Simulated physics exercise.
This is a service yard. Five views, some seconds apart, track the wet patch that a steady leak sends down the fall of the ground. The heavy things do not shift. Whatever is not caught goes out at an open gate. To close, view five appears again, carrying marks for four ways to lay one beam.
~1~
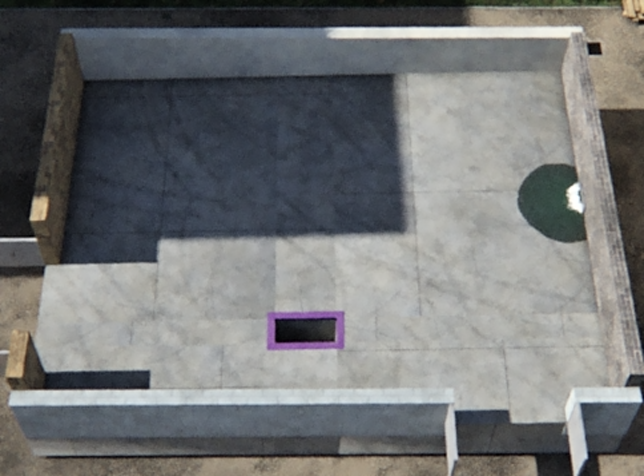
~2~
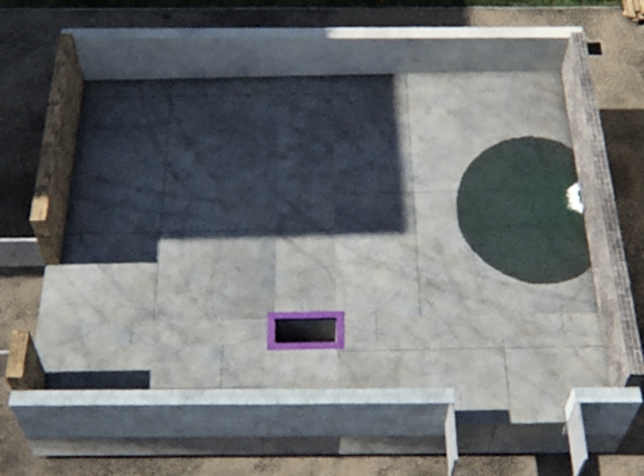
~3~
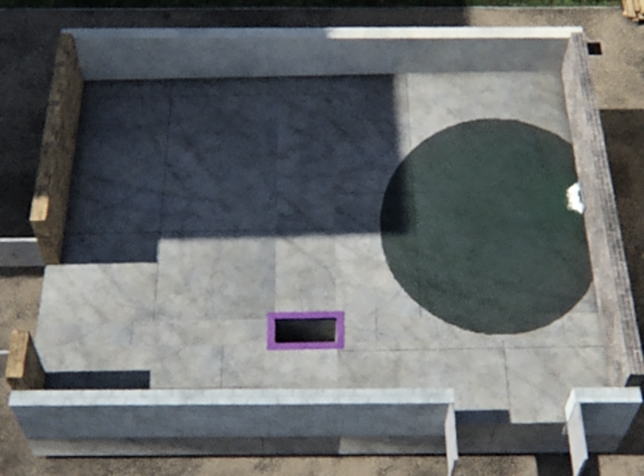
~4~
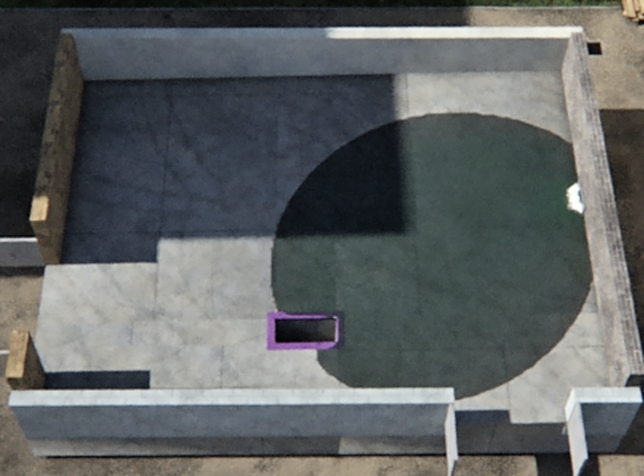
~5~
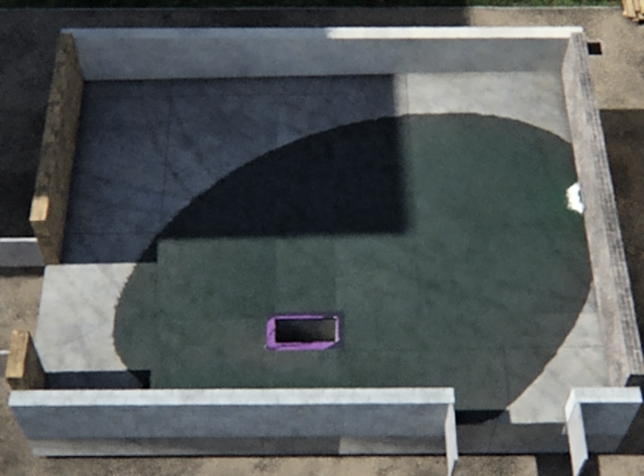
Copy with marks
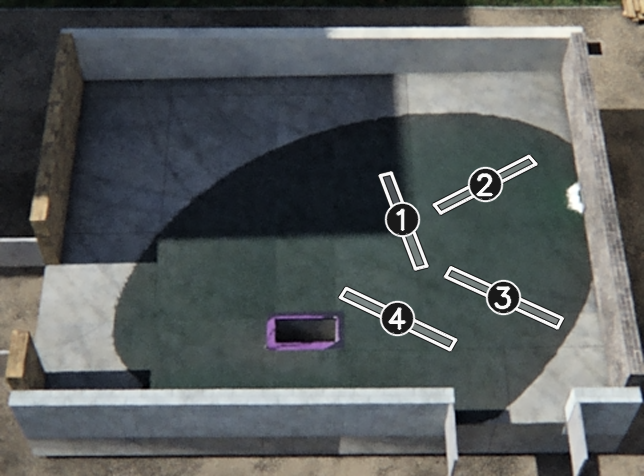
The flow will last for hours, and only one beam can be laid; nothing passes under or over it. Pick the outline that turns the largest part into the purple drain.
Choose 2.
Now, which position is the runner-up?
That would be 3.
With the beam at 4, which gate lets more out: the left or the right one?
The left one.
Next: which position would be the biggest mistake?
The answer is 4.
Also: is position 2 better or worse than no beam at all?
It is better.
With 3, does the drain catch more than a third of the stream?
No, it does not.
In white, 1 from (385, 174) to (421, 267); 2 from (437, 208) to (532, 160); 3 from (448, 272) to (559, 323); 4 from (343, 292) to (452, 344).
Choosing 1, about 9 % of the stream goes into the purple drain, about 91 % out by the gates.
Choosing 2, about 27 % of the stream goes into the purple drain, about 73 % out by the gates.
Choosing 3, about 17 % of the stream goes into the purple drain, about 83 % out by the gates.
Choosing 4, about 4 % of the stream goes into the purple drain, about 96 % out by the gates.
